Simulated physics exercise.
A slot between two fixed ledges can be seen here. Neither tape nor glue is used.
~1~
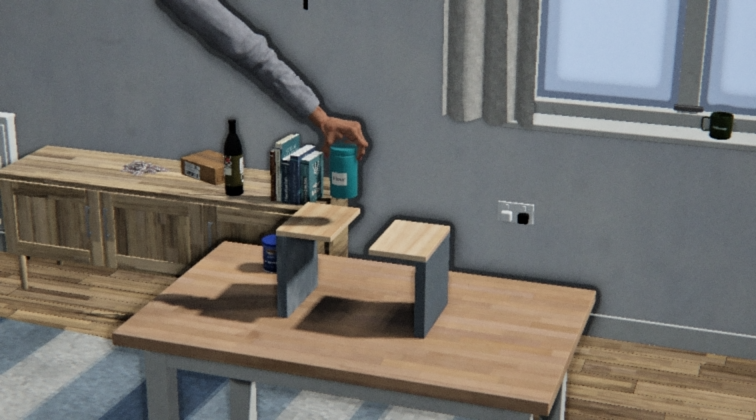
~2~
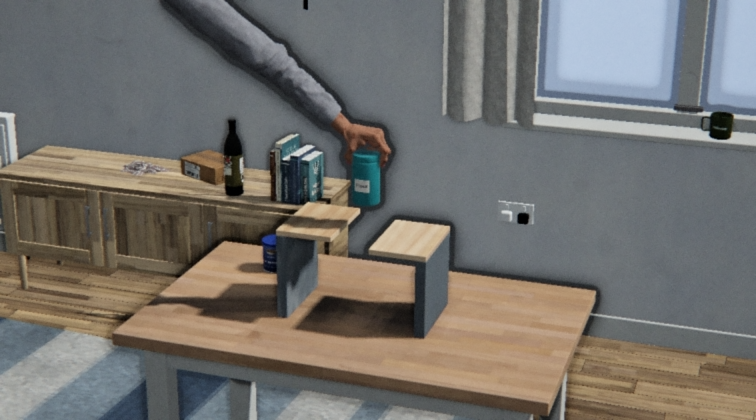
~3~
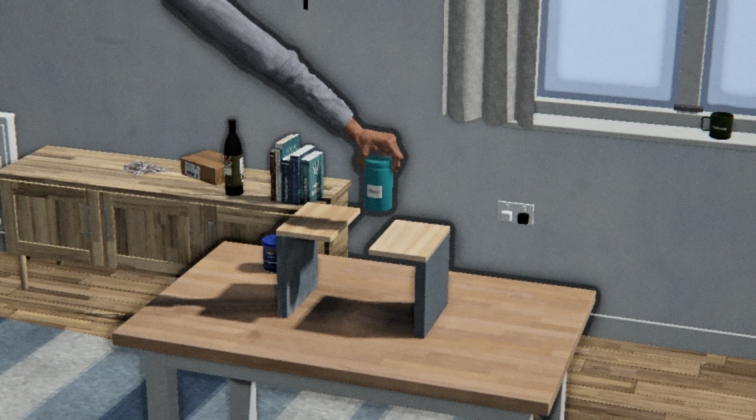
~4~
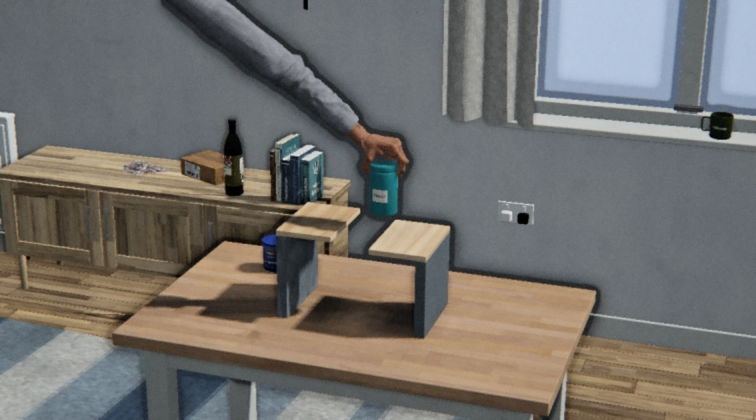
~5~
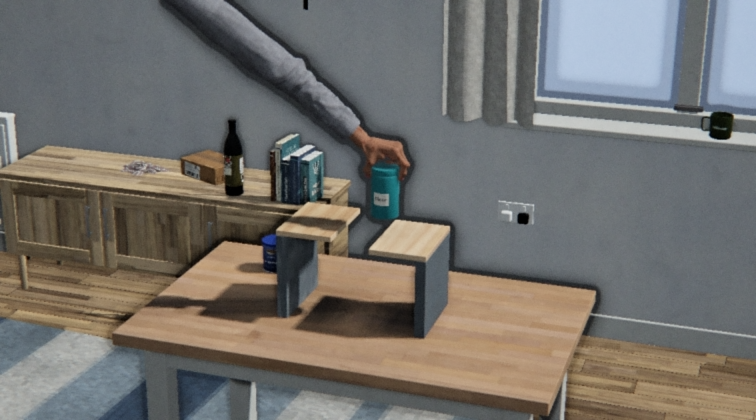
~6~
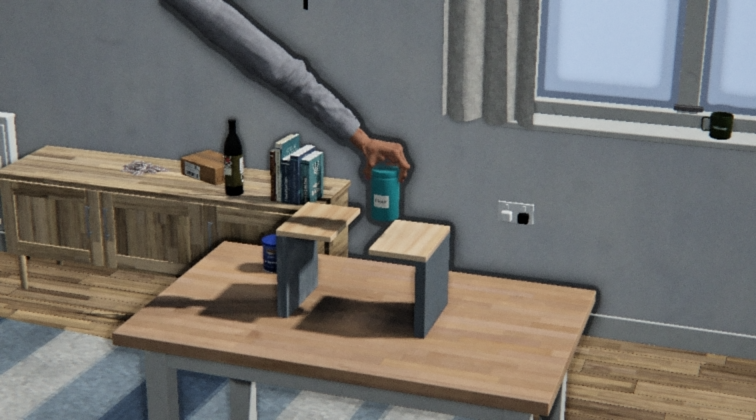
A hand carries a turquoise jar rightward and slightly down, then holds it still above the table.
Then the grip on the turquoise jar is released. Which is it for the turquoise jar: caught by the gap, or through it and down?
It will not make it past the gap.
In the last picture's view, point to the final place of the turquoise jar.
Roughly (385, 211).
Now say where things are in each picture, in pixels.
Being brought over the gap; turquoise jar (344, 171), in the first frame.
Being brought over the gap; turquoise jar (366, 178), in the second frame.
Being brought over the gap; turquoise jar (379, 183), in the third frame.
Being brought over the gap; turquoise jar (384, 187), in the fourth frame.
Held still over the gap; turquoise jar (385, 191), in the fifth frame.
Held still over the gap; turquoise jar (385, 193), in the sixth frame.
Then, 0.20 s later than the last frame, turquoise jar moved about its own width near (385, 210).
Then, 0.30 s later than the last frame, turquoise jar resting near (385, 210).
When it is over, moved from the start, turquoise jar; blue tin as before. End places, in pixels of the last picture, turquoise jar near (385, 210). The jar is caught.
